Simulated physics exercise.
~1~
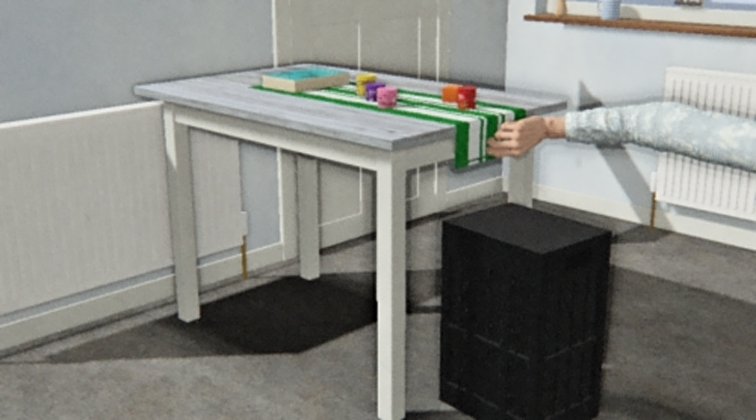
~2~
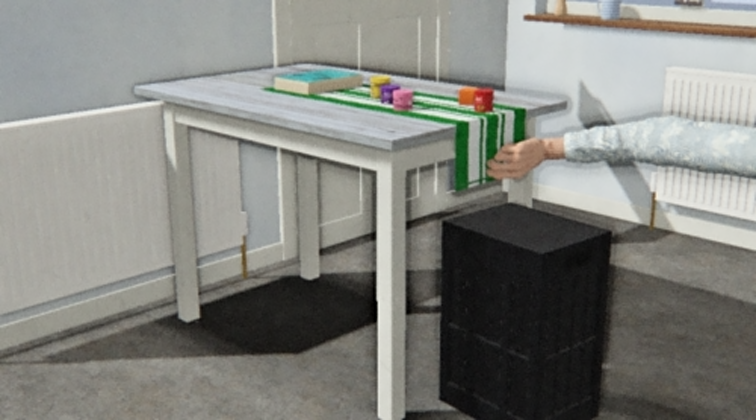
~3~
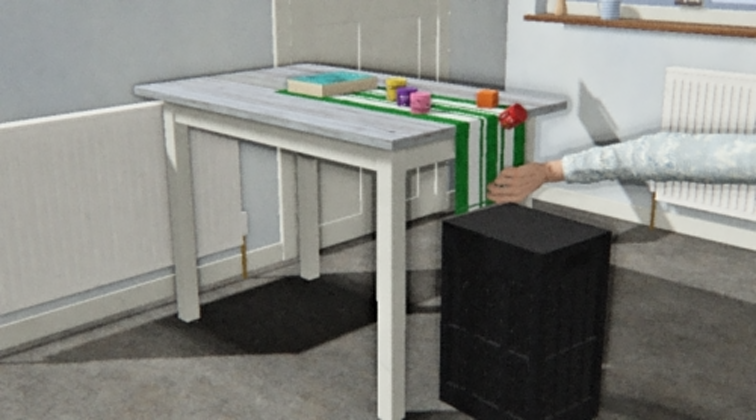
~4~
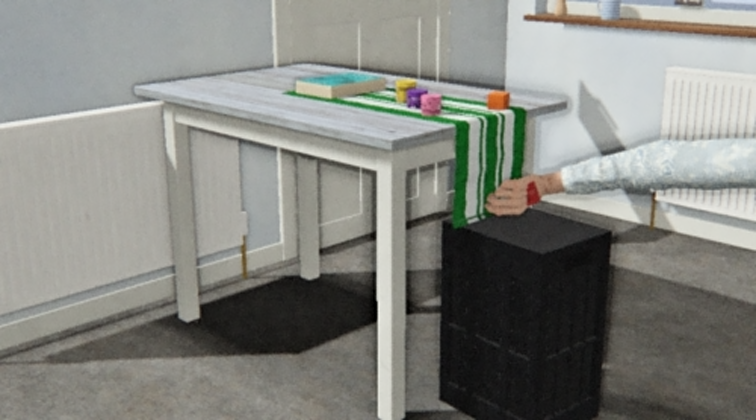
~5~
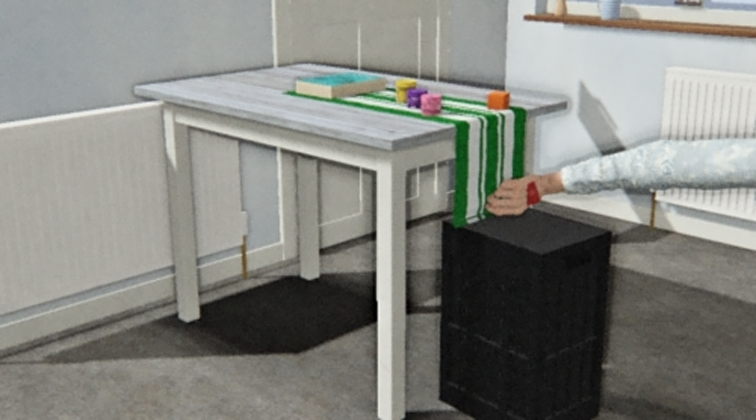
We see a hand slowly pull a green and white striped scarf over a table's edge, carrying a book and small colourful objects rightward, until the red one drops off and the hem rests on the black crate, the other objects still on the table.
